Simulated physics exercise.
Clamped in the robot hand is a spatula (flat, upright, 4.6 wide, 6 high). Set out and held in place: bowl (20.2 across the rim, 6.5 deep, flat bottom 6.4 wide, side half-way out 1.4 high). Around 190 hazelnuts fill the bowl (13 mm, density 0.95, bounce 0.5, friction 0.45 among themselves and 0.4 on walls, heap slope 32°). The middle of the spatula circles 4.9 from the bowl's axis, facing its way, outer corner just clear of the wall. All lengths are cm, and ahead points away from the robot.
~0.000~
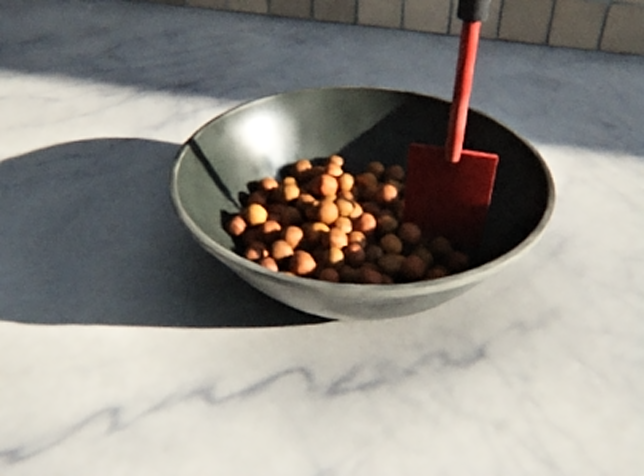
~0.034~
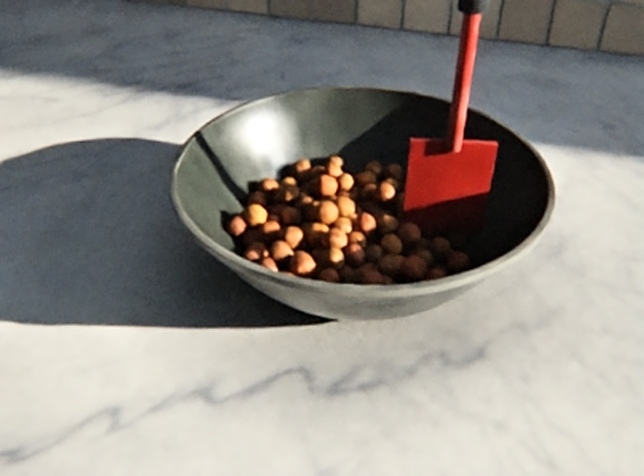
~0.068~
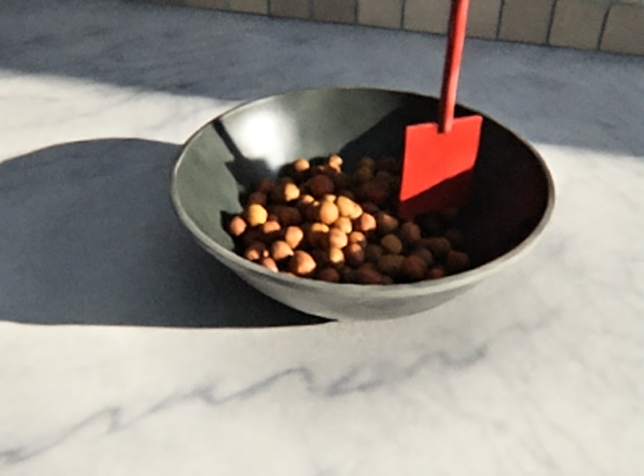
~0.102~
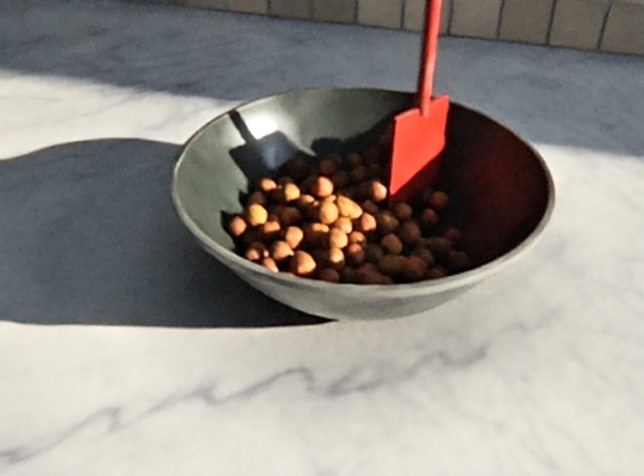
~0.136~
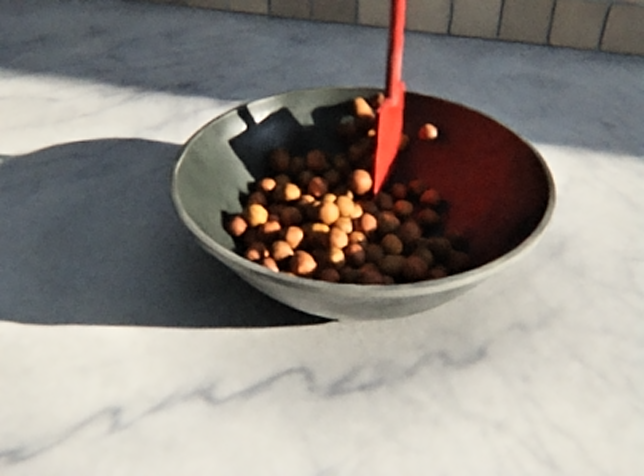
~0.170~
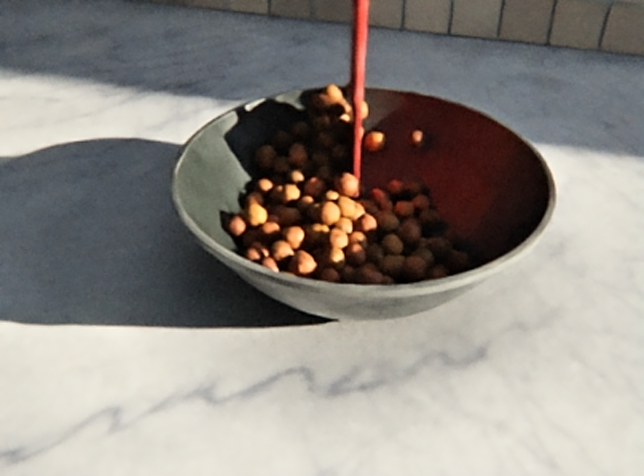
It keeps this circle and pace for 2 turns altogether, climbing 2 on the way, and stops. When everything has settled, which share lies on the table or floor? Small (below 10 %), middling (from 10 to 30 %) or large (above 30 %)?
Share on the table or floor: Small (below 10 %).
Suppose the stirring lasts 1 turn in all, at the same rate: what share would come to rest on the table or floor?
It would be near 5 per cent.
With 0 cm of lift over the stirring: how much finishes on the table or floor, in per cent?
Some 15 per cent.
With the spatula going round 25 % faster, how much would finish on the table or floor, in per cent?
It would be near 15 per cent.
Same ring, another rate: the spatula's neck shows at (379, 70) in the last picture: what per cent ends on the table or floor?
About 5 per cent.
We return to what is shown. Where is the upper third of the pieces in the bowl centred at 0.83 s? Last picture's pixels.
At about (349, 200).
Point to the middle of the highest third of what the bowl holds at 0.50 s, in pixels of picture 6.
Near (451, 226).
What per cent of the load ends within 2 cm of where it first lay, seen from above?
About 20 per cent.
After 0.50 s, 347° round, highest piece 8 above the table; 181 in the bowl, 7 on the table or floor, 2 in flight or on the tool.
After 0.83 s, 226° round, highest piece 6 above the table; 180 in the bowl, 10 on the table or floor.
After 1.20 s, 0° round, highest piece 5 above the table; 180 in the bowl, 10 on the table or floor.
After 1.90 s, 0° round, highest piece 5 above the table; 180 in the bowl, 10 on the table or floor.
In the end, 180 in the bowl, 10 on the table or floor. That is 5 % on the table or floor.
